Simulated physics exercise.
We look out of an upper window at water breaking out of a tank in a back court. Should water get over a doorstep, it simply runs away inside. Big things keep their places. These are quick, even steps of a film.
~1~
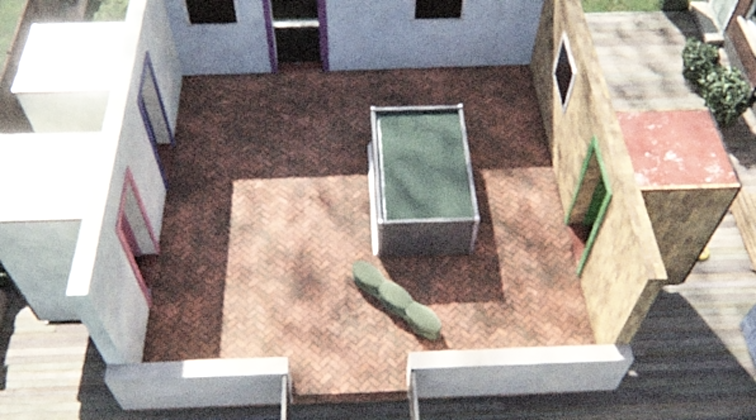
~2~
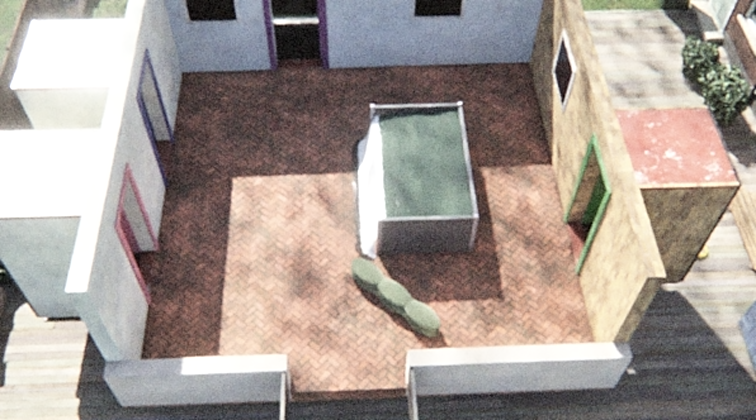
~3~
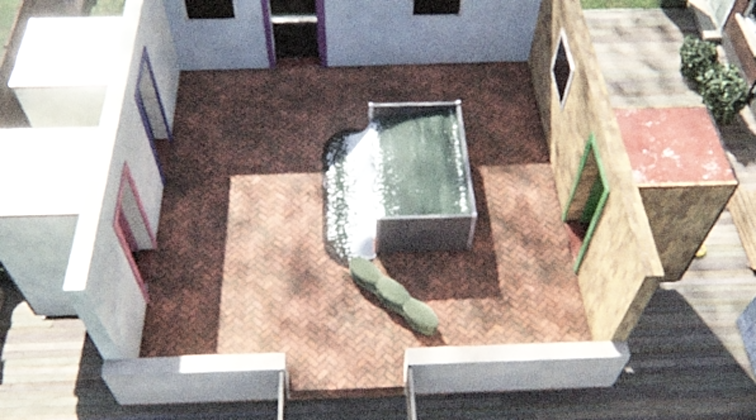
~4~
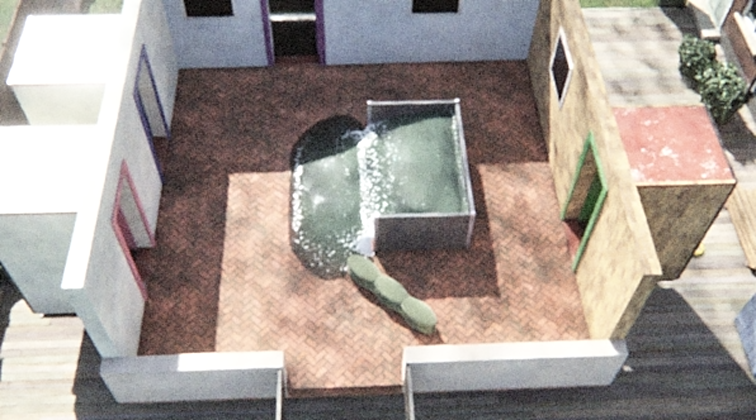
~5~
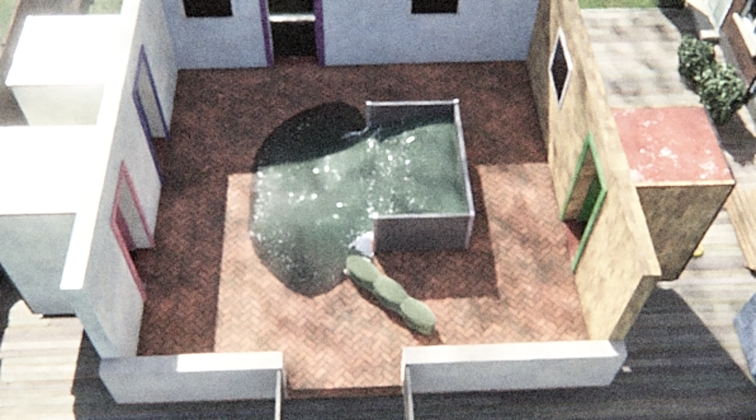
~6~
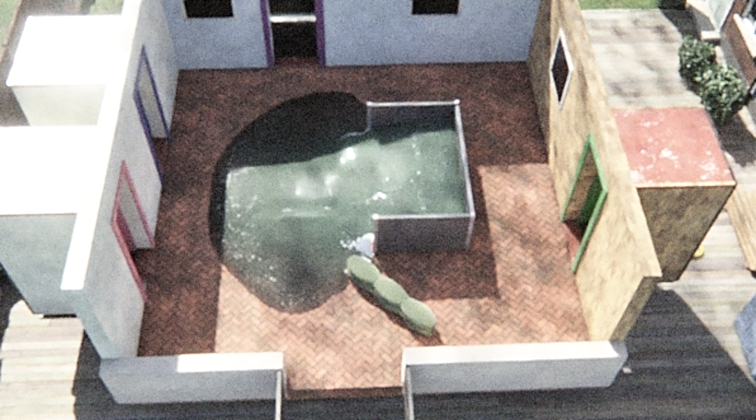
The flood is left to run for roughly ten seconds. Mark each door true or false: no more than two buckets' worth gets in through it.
Blue door: False, pink door: False, purple door: False, green door: True.
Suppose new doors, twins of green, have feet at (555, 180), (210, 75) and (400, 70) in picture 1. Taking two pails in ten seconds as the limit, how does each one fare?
The first new doorway comes up short, the second tops it, the third comes up short.
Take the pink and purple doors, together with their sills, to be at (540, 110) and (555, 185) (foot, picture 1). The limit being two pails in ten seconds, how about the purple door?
Purple is not flooded.
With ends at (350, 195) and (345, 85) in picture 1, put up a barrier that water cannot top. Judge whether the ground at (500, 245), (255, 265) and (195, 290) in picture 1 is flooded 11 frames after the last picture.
Log, spots one to three: Spared; swamped; swamped.
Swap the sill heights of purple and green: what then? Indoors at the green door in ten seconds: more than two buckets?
For the green door, I reckon it remains short.
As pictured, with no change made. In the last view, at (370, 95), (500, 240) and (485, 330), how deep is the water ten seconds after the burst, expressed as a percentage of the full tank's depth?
In the order asked, some 6, 6 and 2 in a hundred.
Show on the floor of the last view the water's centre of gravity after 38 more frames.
Near (287, 194) in the last view.
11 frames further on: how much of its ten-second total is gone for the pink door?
Close to 35 percent.
A moment on, water covers 45 % of the floor; the blue door over two buckets in, the pink door over two buckets in, the purple door wet at the sill, nothing in, the green door not reached.
Next, water covers 50 % of the floor; the blue door far over two buckets in, the pink door far over two buckets in, the purple door under two buckets in, the green door not reached.
Then, water covers 50 % of the floor; the blue door far over two buckets in, the pink door far over two buckets in, the purple door under two buckets in, the green door not reached.
Later, water covers 80 % of the floor; the blue door far over two buckets in, the pink door far over two buckets in, the purple door over two buckets in, the green door not reached.
In the end, water covers 95 % of the floor; the blue door far over two buckets in, the pink door far over two buckets in, the purple door over two buckets in, the green door wet at the sill, nothing in.
